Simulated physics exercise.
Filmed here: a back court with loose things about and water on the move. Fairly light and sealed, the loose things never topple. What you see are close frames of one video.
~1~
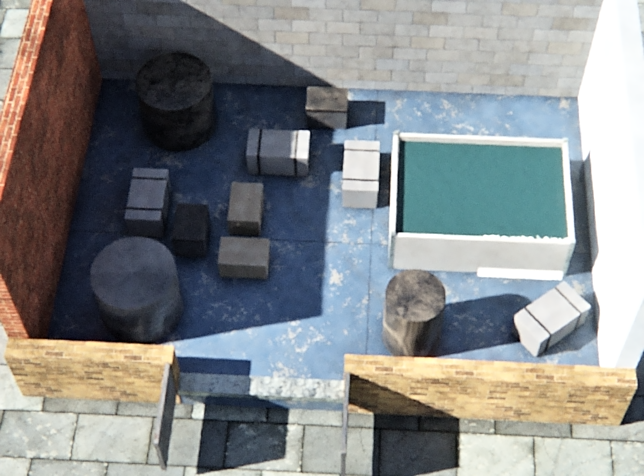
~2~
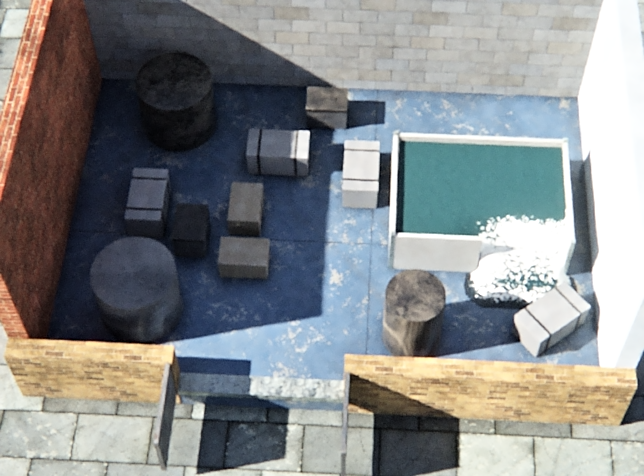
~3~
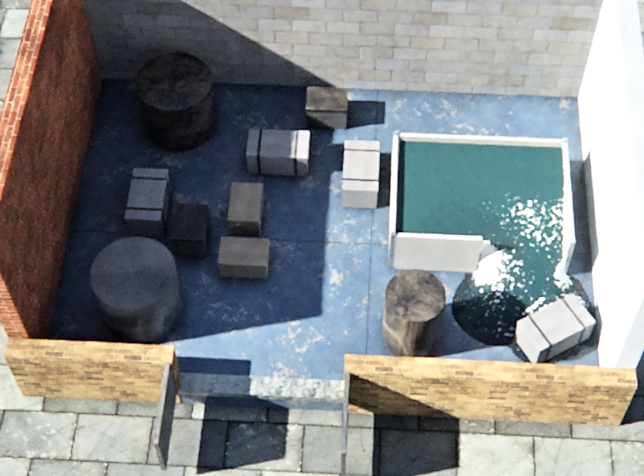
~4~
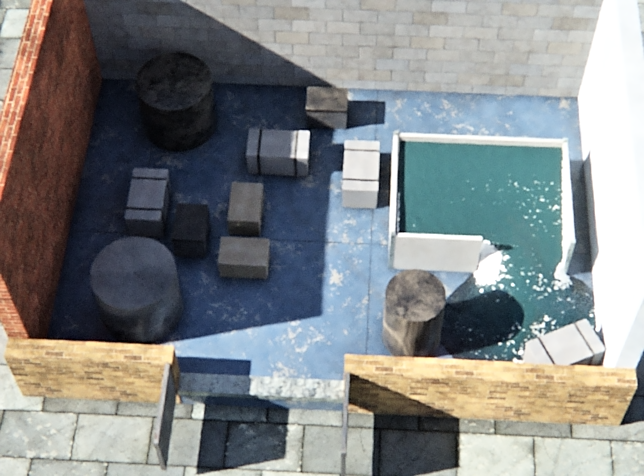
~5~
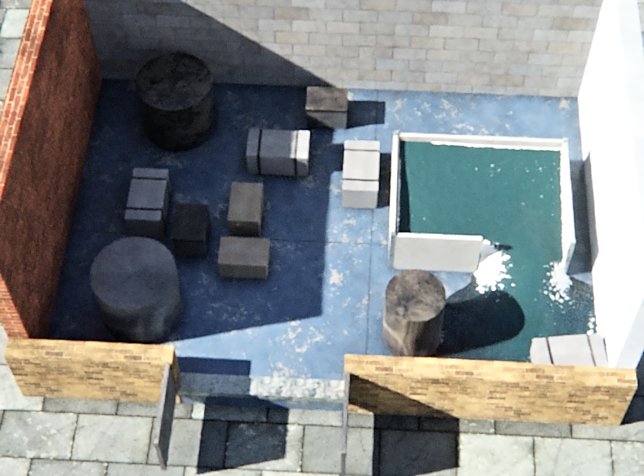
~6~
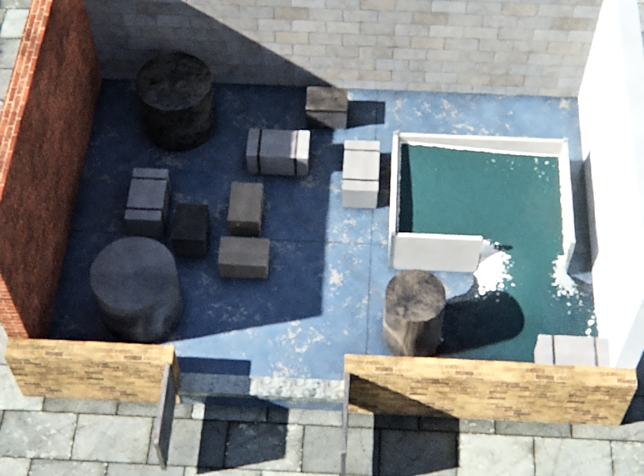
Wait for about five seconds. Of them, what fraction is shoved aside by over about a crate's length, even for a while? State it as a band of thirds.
Midway band.
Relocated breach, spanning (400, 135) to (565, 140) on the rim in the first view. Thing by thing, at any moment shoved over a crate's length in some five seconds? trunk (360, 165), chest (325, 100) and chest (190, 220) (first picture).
Each in turn, never travels that far, ends up that far off, ends up that far off.
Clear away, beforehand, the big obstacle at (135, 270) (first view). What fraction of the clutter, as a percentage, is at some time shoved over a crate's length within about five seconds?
It works out to 50 %.
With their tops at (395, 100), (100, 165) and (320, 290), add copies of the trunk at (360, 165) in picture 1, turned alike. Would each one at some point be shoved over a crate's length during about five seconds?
Copy one: Barely shifts; copy two: Barely shifts; copy three: Slides well clear.
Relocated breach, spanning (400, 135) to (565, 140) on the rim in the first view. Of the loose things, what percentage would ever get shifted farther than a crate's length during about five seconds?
Estimate: Close to 90 in a hundred.
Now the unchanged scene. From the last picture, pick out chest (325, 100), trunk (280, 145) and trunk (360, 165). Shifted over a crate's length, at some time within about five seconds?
Going through them in order: First kept nearby, second kept nearby, third kept nearby.
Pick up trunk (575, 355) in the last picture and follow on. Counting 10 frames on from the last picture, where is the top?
I'd expect it around (474, 339).
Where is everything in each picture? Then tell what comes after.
In the first frame, a trunk at (553, 311), on the bottom; a chest at (327, 98), on the bottom; 0 of 8 have shifted.
In the second frame, a trunk at (553, 311), on the bottom; a chest at (327, 98) rests on the ground; 0 of 8 have shifted.
In the third frame, a trunk at (557, 322), on the bottom, close to its start; a chest at (327, 98), on the bottom; 1 of 8 have shifted.
In the fourth frame, a trunk at (566, 346), on the bottom, a stride from its start; a chest at (327, 98) rests on the ground; 1 of 8 have shifted.
In the fifth frame, a trunk at (571, 353) rests on the ground, a stride from its start; a chest at (327, 98), on the bottom; 1 of 8 have shifted.
In the sixth frame, a trunk at (575, 354), afloat, a stride from its start; a chest at (327, 98) rests on the ground; 1 of 8 have shifted.
A moment on, 1 of 8 are well off their spots; 1 afloat.
Next, 1 of 8 are well off their spots; 1 afloat.
Later, 1 of 8 are well off their spots; 2 afloat.
In the end, 5 of 8 are well off their spots, and 5 have been at some point; 3 afloat.
